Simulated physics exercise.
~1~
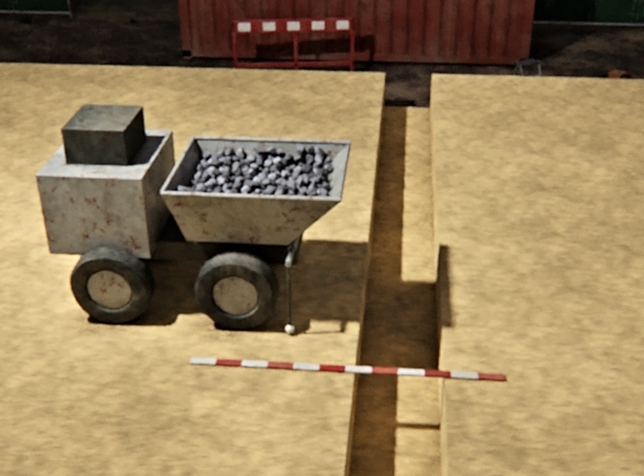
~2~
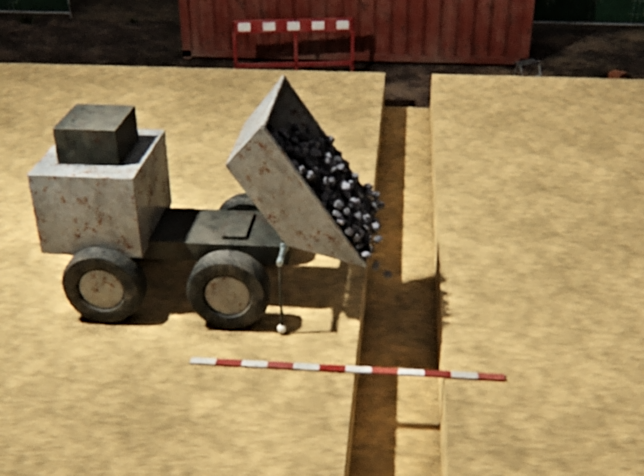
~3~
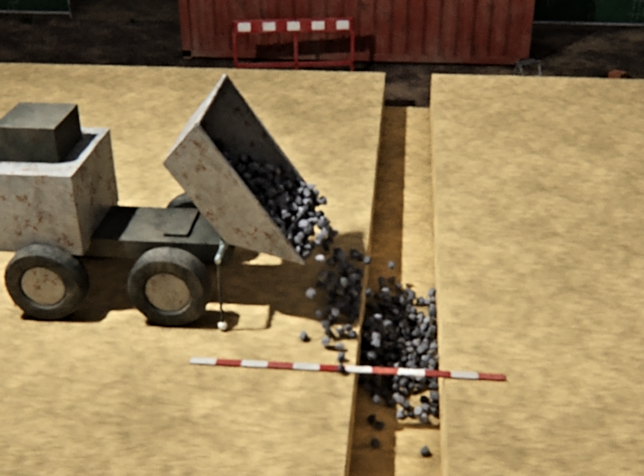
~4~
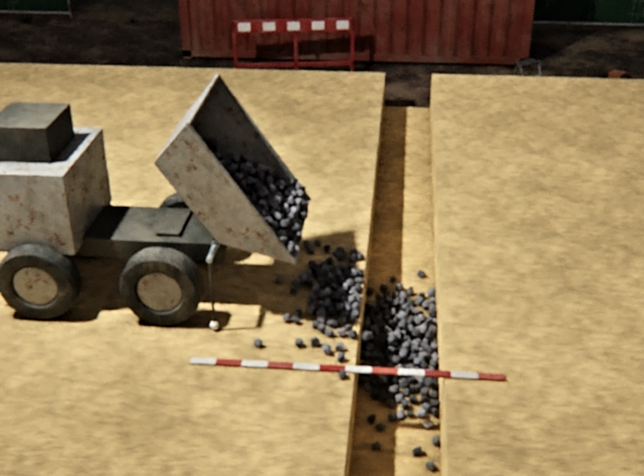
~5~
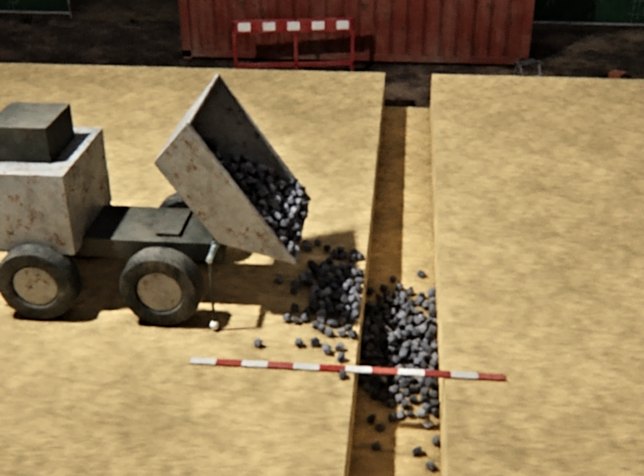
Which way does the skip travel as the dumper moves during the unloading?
The skip travels to the left, away from the trench, as the dumper draws back.
